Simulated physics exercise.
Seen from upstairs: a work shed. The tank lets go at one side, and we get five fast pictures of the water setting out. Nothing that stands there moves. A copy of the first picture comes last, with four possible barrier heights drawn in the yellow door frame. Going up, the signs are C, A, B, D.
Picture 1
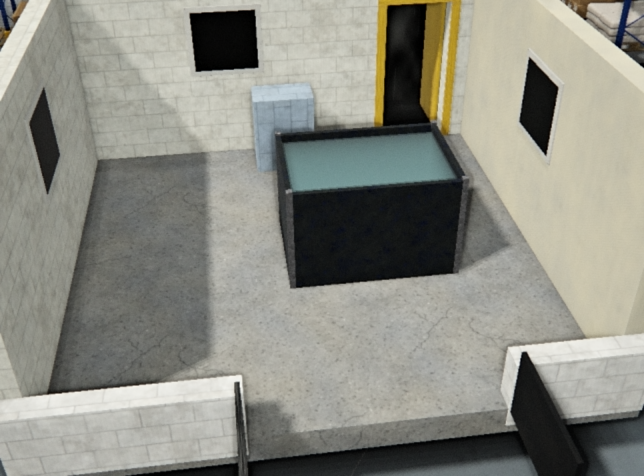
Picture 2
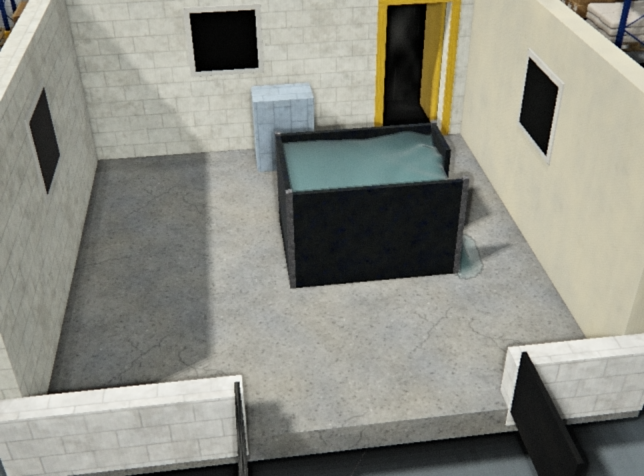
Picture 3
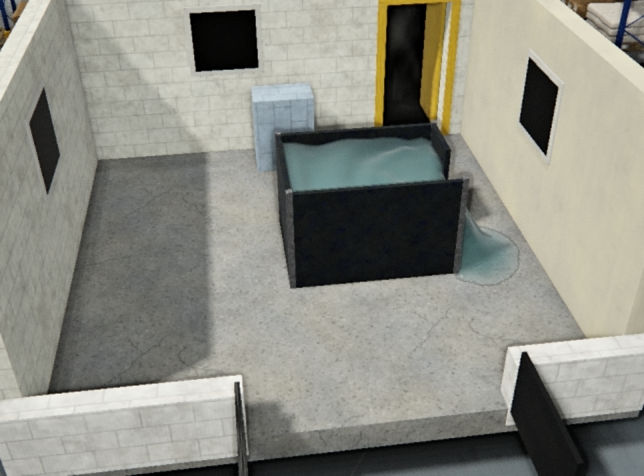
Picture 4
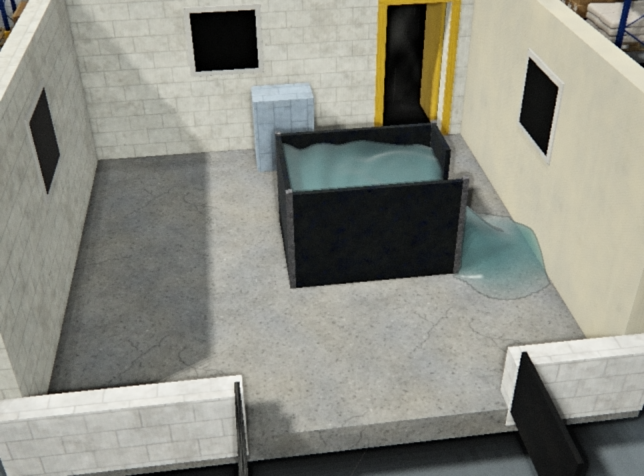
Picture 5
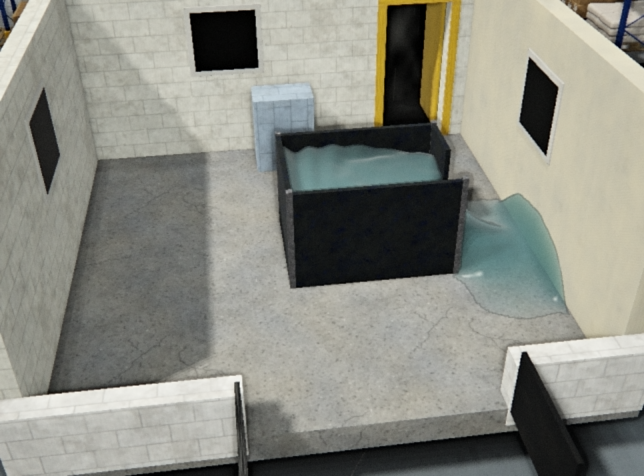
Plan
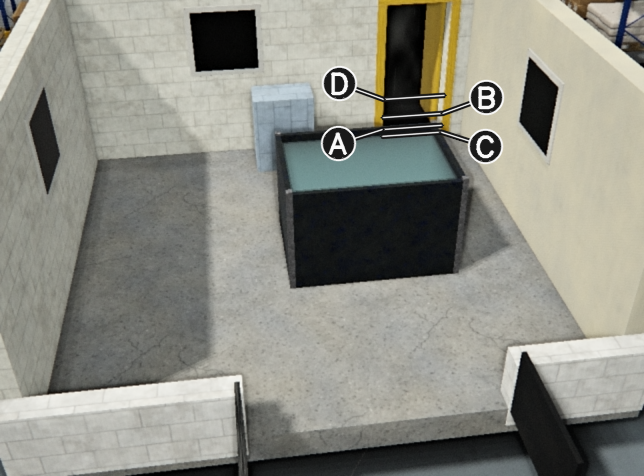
In a work shed seen from above, water lies still in a dark tank near a yellow doorway. The tank's right side opens and water pours out onto the concrete floor, the surface inside rippling and sinking as the pool spreads to the right-hand wall and toward the front.
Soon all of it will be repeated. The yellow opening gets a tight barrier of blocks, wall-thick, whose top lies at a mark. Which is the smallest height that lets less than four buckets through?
The limit is B.
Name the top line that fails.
The answer is A.
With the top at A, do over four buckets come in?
Yes.
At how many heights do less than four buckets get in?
Two of them.
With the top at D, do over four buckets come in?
No.
On the marked copy, A at (412, 127); B at (412, 115); C at (411, 134); D at (414, 97); from the bottom up C, A, B, D.
Choosing A, about 9 bucketfuls get in.
Choosing B, a splash gets over, under a bucket.
Choosing C, dozens of bucketfuls pour in.
Choosing D, nothing gets over.
